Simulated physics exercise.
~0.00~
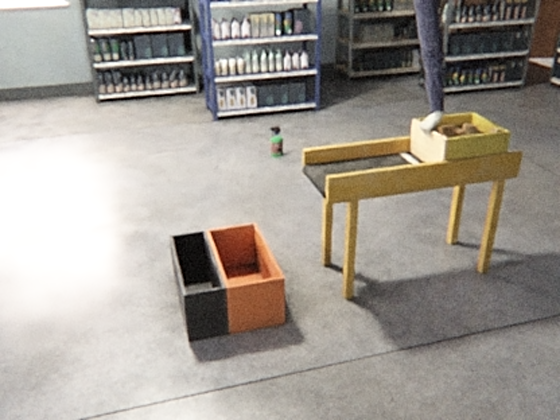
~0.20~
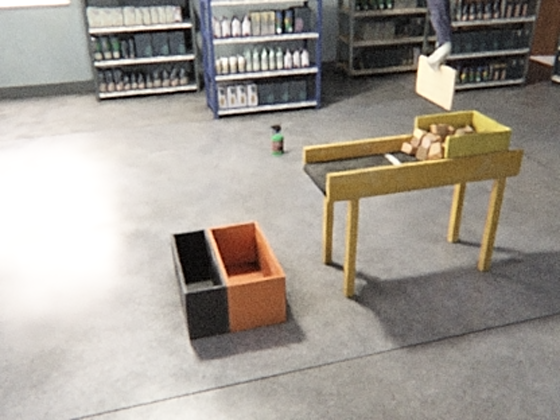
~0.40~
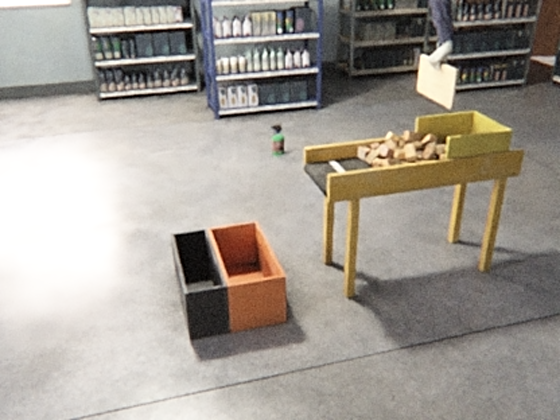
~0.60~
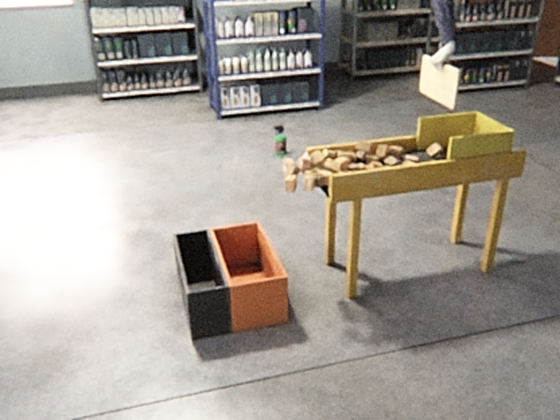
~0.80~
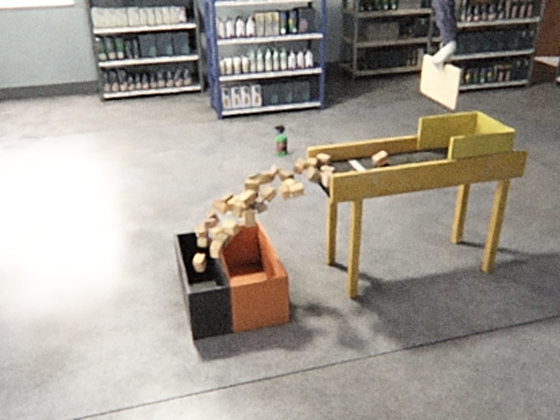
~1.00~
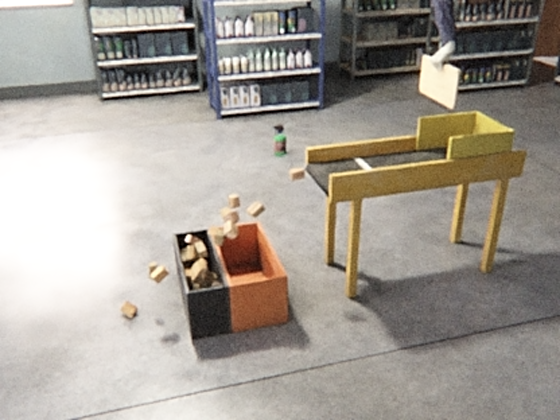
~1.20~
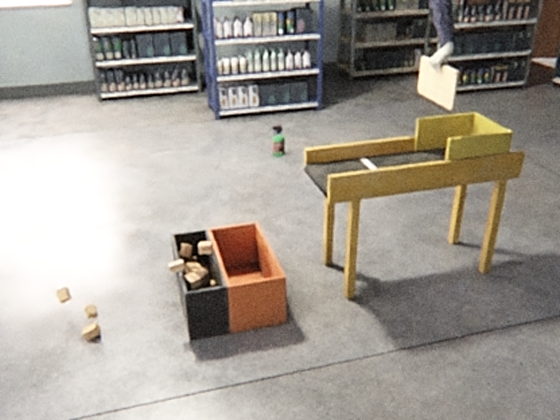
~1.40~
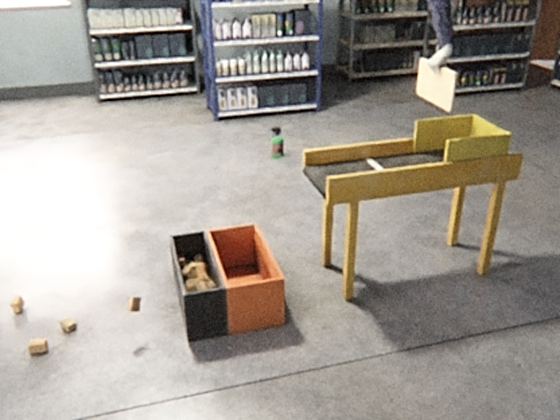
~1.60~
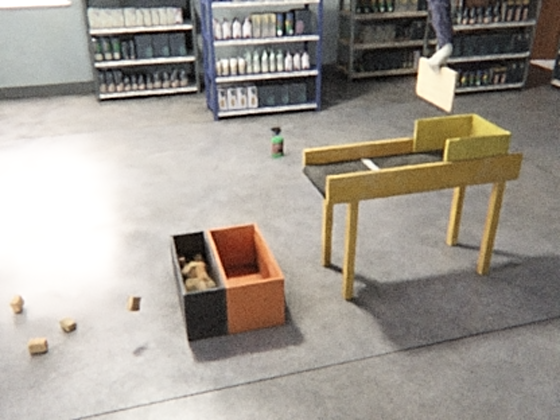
A gloved hand lifts a gate and wooden blocks ride left, most landing in the black box, four beyond.
